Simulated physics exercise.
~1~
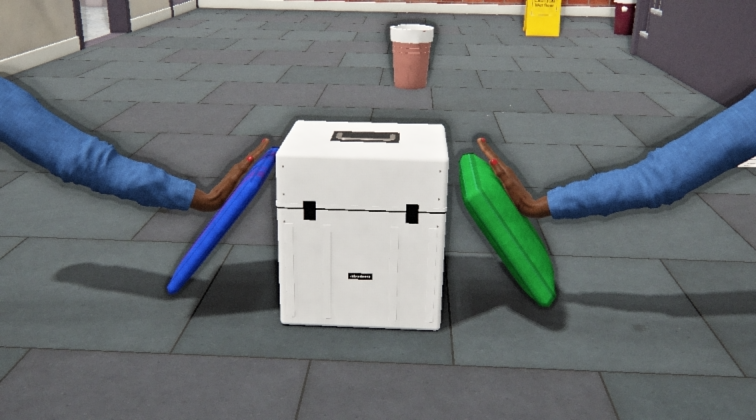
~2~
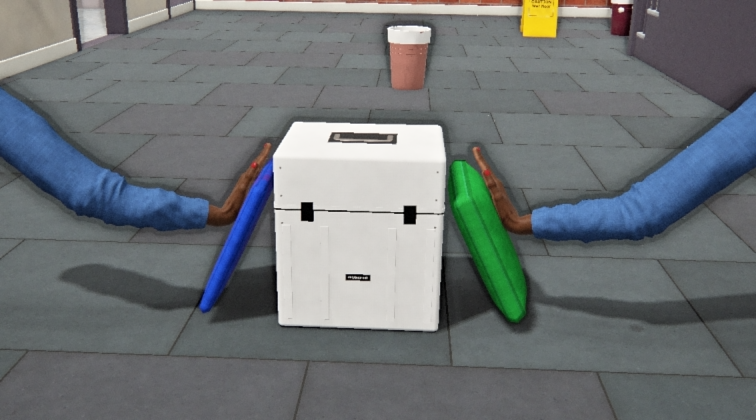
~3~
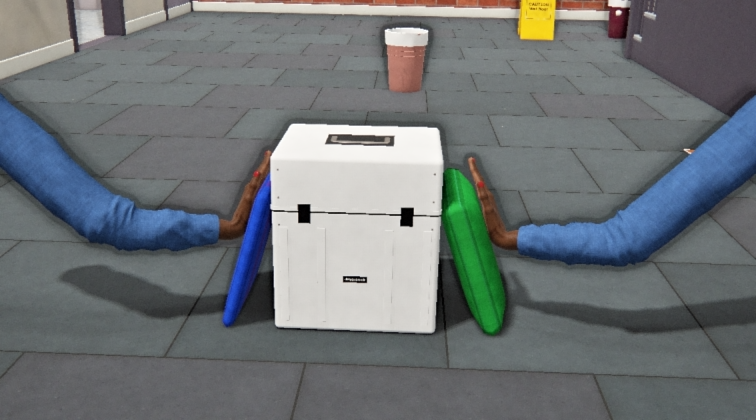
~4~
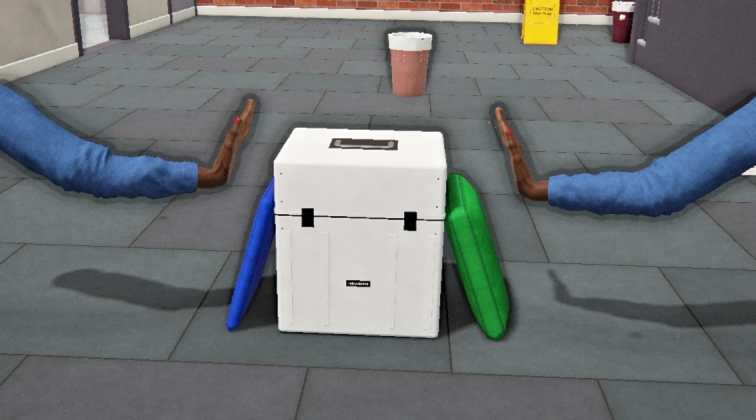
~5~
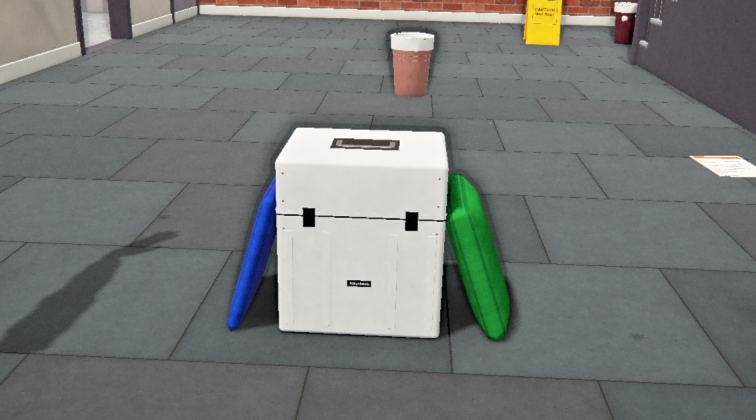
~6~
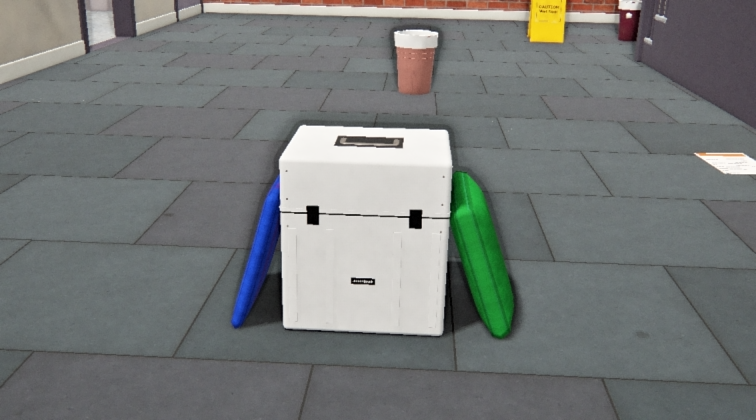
In a tiled hallway, two hands pressed a blue seat pad and a green cushion inward against opposite sides of a white chest, then let go and drew away, leaving both still leaning there, the blue on the left and green on the right.
